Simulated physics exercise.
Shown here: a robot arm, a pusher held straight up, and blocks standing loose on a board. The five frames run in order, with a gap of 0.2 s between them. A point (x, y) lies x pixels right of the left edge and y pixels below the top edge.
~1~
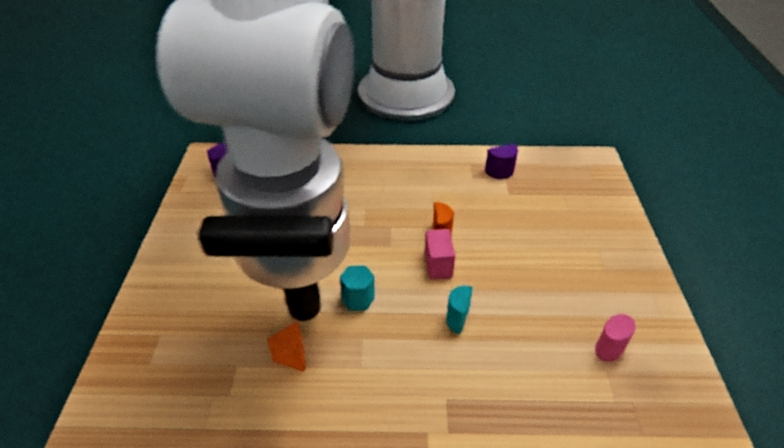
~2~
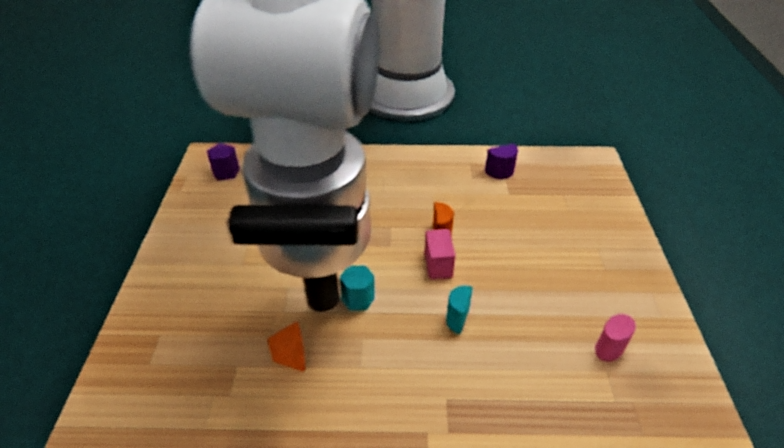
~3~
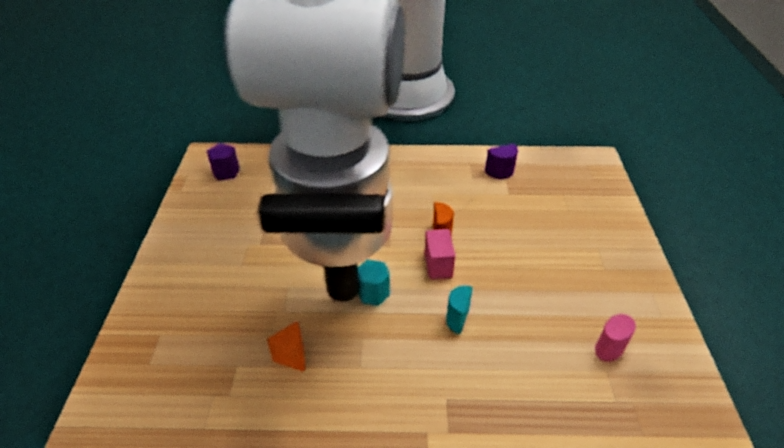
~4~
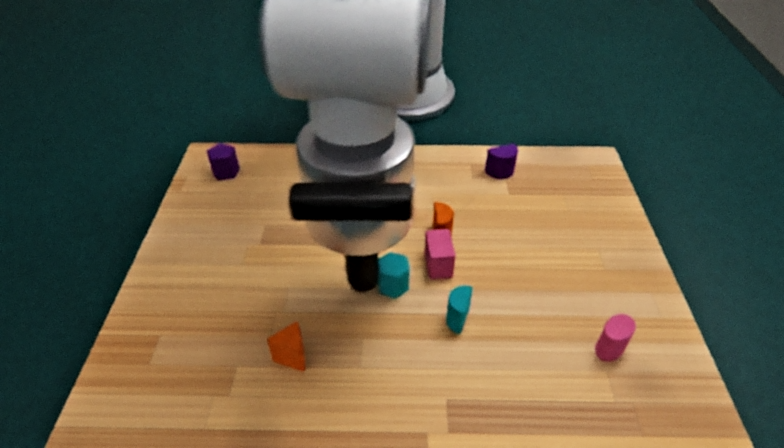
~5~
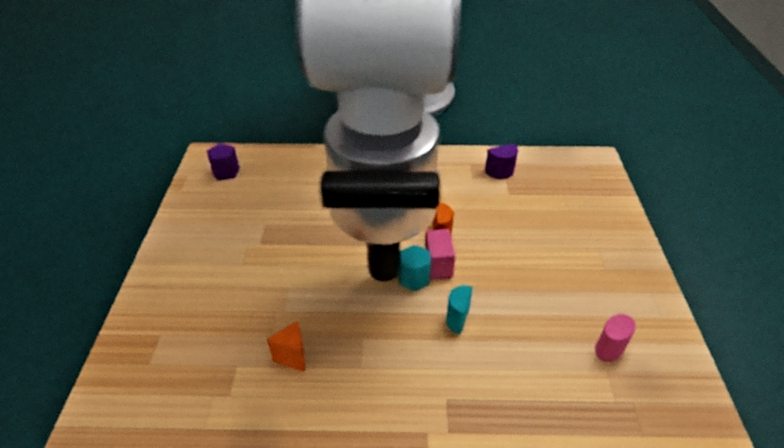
A robot arm's black pusher moves right and pushes a turquoise six-sided block toward a pink block.
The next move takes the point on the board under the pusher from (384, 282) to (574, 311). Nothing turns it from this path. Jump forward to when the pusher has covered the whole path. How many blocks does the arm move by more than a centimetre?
The count is two.
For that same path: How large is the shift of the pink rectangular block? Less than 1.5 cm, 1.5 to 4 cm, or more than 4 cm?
The block winds up 1.5 to 4 cm from where it is now.
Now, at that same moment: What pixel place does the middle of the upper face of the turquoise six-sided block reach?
It will likely be found at (495, 252).
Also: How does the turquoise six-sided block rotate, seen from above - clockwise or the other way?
Against the clock.
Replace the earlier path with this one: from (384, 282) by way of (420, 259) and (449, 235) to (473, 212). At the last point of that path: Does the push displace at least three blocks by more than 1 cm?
Yes, it checks out.
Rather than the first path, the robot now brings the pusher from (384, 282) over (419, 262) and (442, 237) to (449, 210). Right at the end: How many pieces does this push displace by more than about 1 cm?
That's three or more.
What follows on the original path. One third of the way, pusher (448, 281); turquoise six-sided block (474, 256), turned 50° anticlockwise; pink rectangular block (462, 234), turned 80° anticlockwise.
Two thirds of the way, pusher (512, 290); turquoise six-sided block (495, 252), turned 115° anticlockwise; pink rectangular block (463, 234), turned 85° anticlockwise; turquoise D-shaped block (463, 298), turned 15° clockwise.
At the end, pusher (579, 299); turquoise six-sided block (495, 252), turned 115° anticlockwise; pink rectangular block (463, 234), turned 85° anticlockwise; turquoise D-shaped block (463, 298), turned 15° clockwise; pink oval still.
